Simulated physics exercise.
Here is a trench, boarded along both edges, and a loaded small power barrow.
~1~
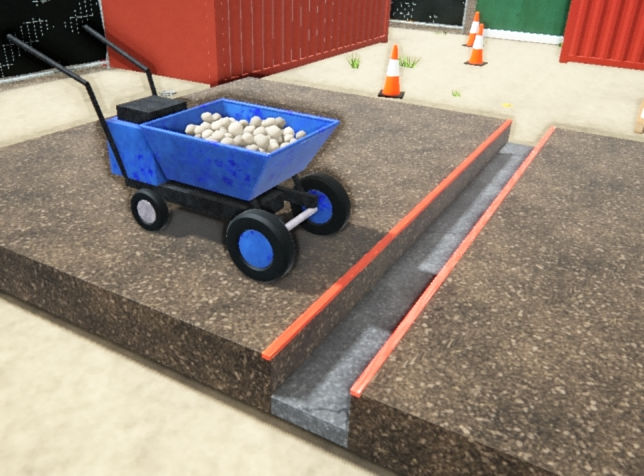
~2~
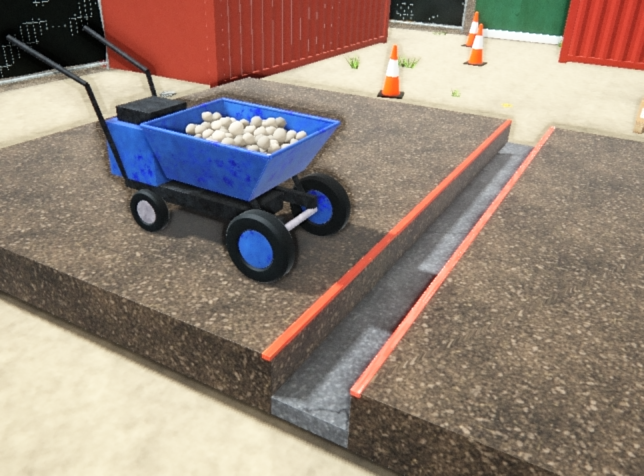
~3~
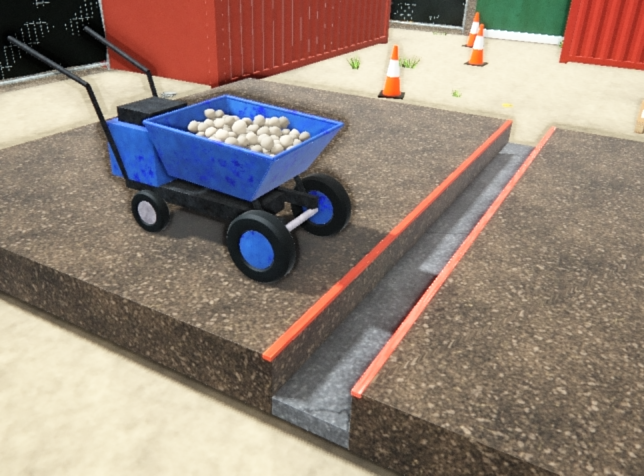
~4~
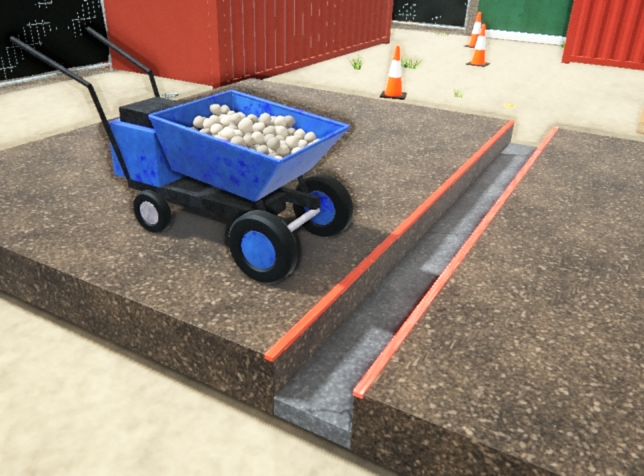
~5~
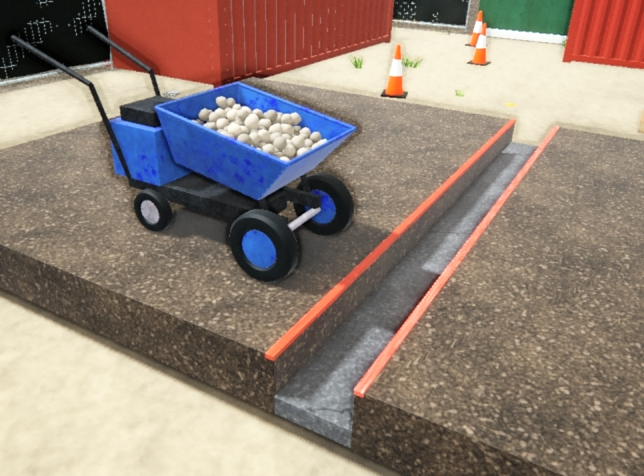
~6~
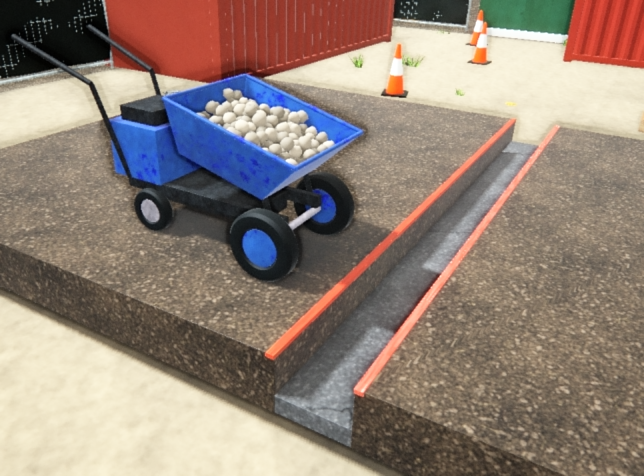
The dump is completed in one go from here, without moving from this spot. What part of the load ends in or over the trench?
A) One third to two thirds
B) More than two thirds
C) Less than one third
(B) More than two thirds.
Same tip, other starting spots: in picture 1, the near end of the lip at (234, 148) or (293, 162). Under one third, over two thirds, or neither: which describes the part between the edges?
More than two thirds, then between a third and two thirds.
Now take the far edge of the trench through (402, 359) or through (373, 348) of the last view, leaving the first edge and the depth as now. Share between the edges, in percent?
First try: About 100 %; second try: About 70 %.
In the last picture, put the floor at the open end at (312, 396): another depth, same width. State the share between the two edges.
I'd guess about 80 %.
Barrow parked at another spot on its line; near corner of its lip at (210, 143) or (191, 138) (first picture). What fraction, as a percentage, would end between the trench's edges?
The first stopping place yields 70 % and the other yields 40 %.
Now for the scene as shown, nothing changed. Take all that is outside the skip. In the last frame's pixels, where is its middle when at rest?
Somewhere around (402, 309) in the last picture.
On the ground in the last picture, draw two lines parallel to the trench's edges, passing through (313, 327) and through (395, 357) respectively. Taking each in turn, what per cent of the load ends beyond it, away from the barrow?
Around 100 per cent for the first, around 10 per cent for the second.
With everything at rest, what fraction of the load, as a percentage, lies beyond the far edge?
It works out to roughly 15 percent.
Just after the last frame, skip tipped steeply; every one in the skip.
A moment on, skip tipped right over; the larger part in the skip; about a tenth in or heaped over the trench; just a few beyond it; about a tenth falling.
Further on, skip tipped right over; roughly a quarter in the skip; roughly two thirds in or heaped over the trench; about a tenth beyond it.
When it is over, skip tipped right over; the larger part in or heaped over the trench; about a tenth beyond it.
